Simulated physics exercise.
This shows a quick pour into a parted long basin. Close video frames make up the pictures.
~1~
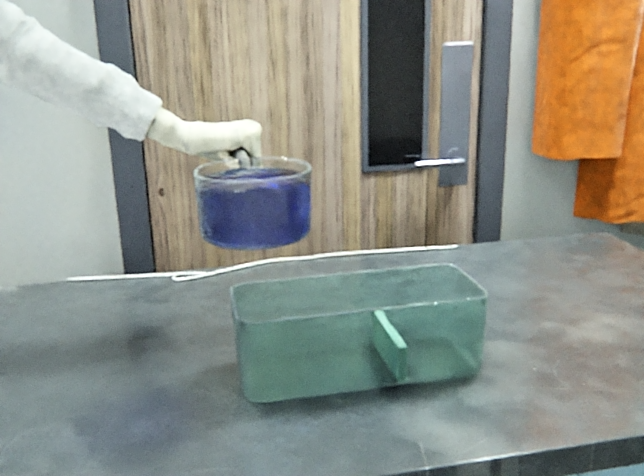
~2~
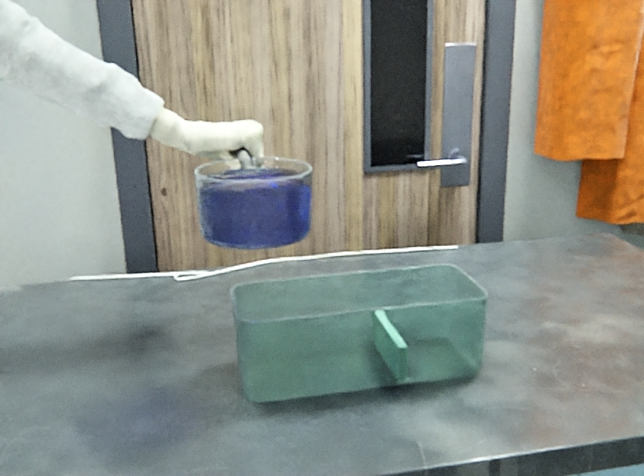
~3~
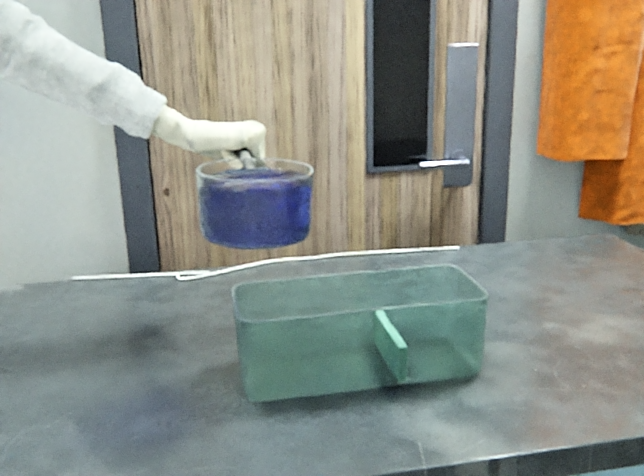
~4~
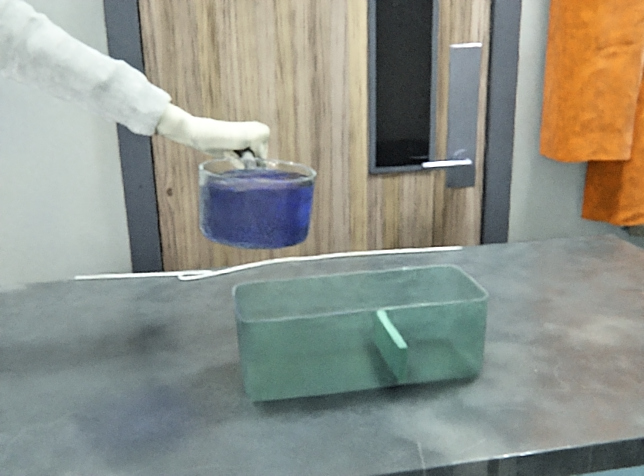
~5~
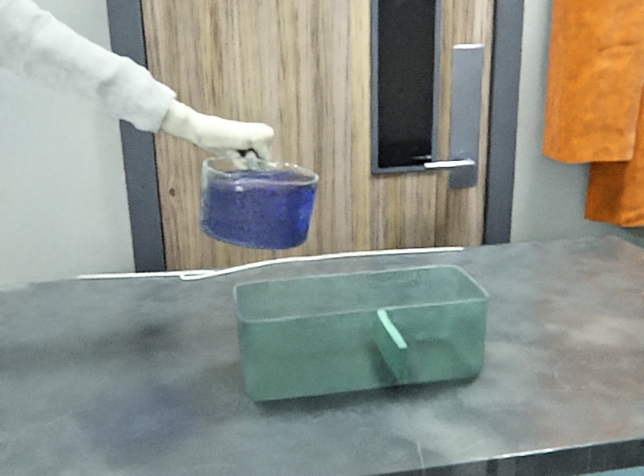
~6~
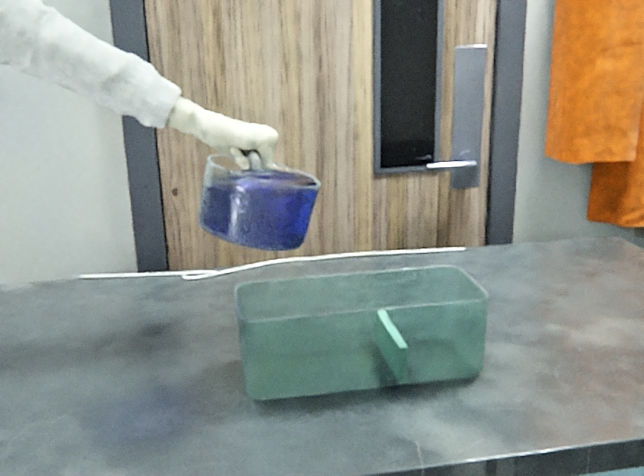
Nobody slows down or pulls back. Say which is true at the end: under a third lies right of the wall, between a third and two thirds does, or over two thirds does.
Below a third.
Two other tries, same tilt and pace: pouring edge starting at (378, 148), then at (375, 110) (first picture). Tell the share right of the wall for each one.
Around 70 percent first, around 65 percent second.
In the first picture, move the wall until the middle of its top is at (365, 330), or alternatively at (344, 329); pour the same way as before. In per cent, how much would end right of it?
Roughly 40 % and 65 %.
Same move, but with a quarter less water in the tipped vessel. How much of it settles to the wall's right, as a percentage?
Some 5 parts in a hundred.
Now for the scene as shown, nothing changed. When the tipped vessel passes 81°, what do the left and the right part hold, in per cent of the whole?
15 % left, 0 % right.
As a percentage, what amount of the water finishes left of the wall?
Close to 85 in a hundred.
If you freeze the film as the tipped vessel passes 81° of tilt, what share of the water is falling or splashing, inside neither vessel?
Estimate: Some 35 per cent.
A moment on, the tilt is 81° and 50 per cent is still to pour, 15 is left of the wall and 0 right of it.
Next, the tilt is 112° and 7 per cent is still to pour, 81 is left of the wall and 2 right of it.
Then the tilt is 113° and 0 per cent is still to pour, 86 is left of the wall and 9 right of it.
Later the tilt is 113° and 0 per cent is still to pour, 86 is left of the wall and 10 right of it.
At rest 86 per cent lies left of the wall, 10 right of it and 4 outside.
